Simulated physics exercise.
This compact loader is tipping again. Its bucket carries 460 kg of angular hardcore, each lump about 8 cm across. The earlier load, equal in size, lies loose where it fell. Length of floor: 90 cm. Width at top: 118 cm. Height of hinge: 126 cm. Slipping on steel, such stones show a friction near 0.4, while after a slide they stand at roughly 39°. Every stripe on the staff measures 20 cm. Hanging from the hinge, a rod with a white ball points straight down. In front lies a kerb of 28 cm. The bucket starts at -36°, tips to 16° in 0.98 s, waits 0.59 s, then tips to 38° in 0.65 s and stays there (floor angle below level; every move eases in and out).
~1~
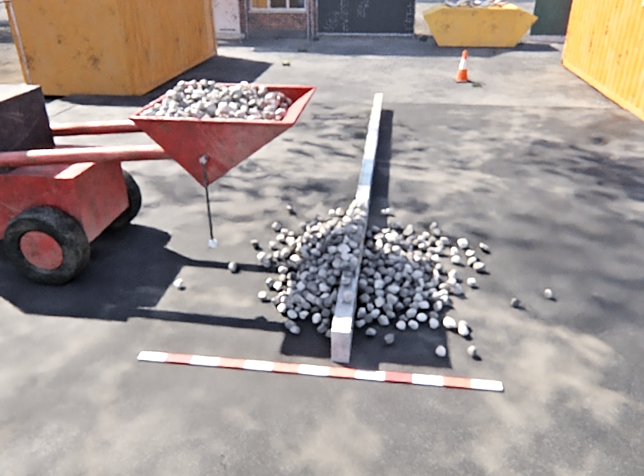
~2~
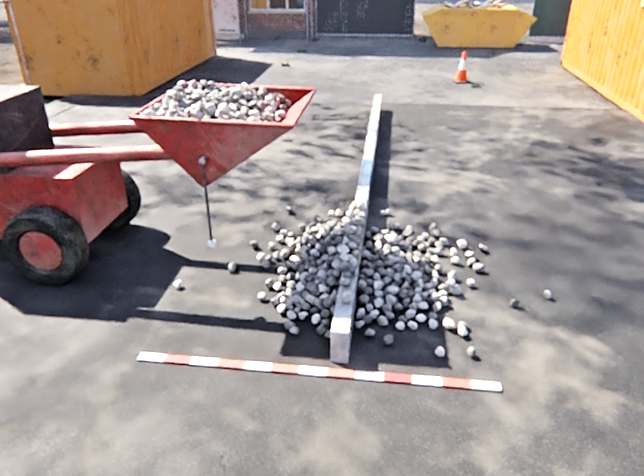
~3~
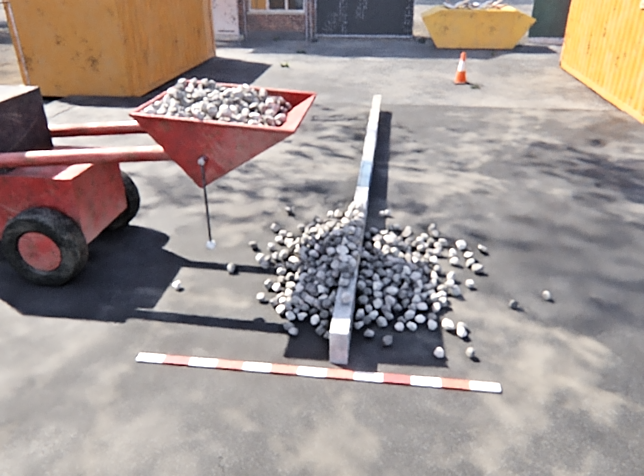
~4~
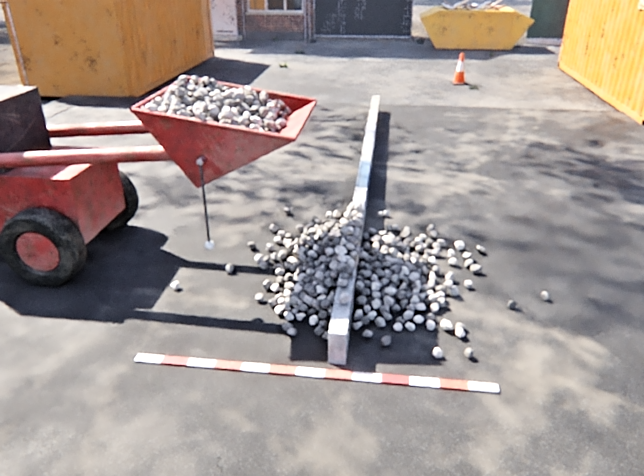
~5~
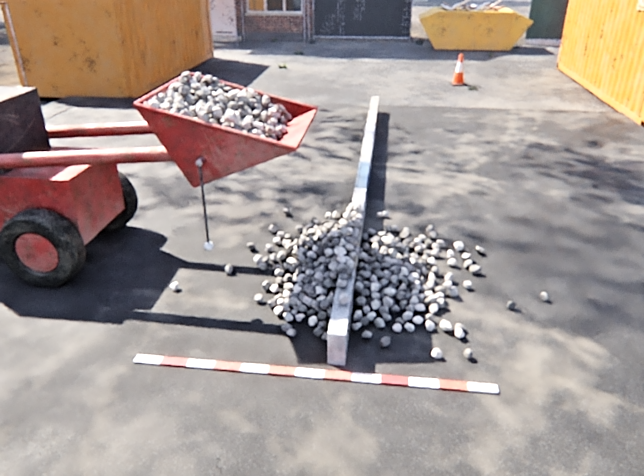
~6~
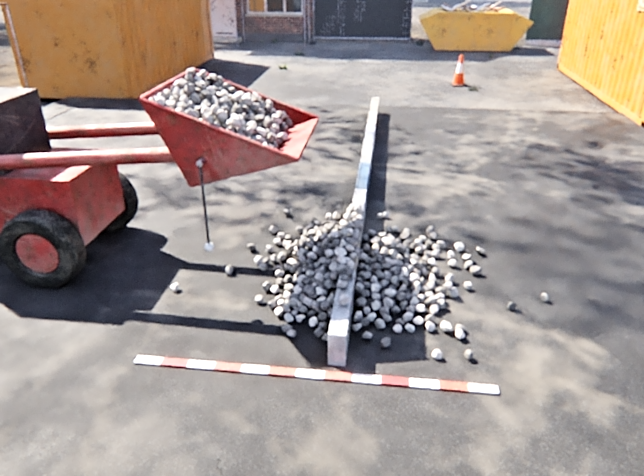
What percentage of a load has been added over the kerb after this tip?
8 %.
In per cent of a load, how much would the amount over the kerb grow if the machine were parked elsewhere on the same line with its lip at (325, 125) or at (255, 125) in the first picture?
Case one about 35 %, case two about 0 %.
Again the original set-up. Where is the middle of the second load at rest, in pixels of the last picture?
Around (304, 251).
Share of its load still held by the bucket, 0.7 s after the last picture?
Near 100 per cent of the load is held.
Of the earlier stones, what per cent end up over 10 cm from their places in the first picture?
Around 5 in a hundred.
Then, 0.3 s after the last picture the floor is at 8°; in per cent of one load, 100 in the bucket, 61 on this side of the kerb, 40 over the kerb; the foremost stones are at (483, 271).
Then, 0.7 s after the last picture the floor is at 16°; in per cent of one load, 98 in the bucket, 62 on this side of the kerb, 40 over the kerb; the foremost stones are at (483, 271).
Then, 2.3 s after the last picture the floor is at 38°; in per cent of one load, 11 in the bucket, 143 on this side of the kerb, 47 over the kerb; the foremost stones are at (483, 271).
Then, 5.0 s after the last picture the floor is at 38°; in per cent of one load, 0 in the bucket, 153 on this side of the kerb, 47 over the kerb; the foremost stones are at (483, 271). Net gain over the kerb, 8.
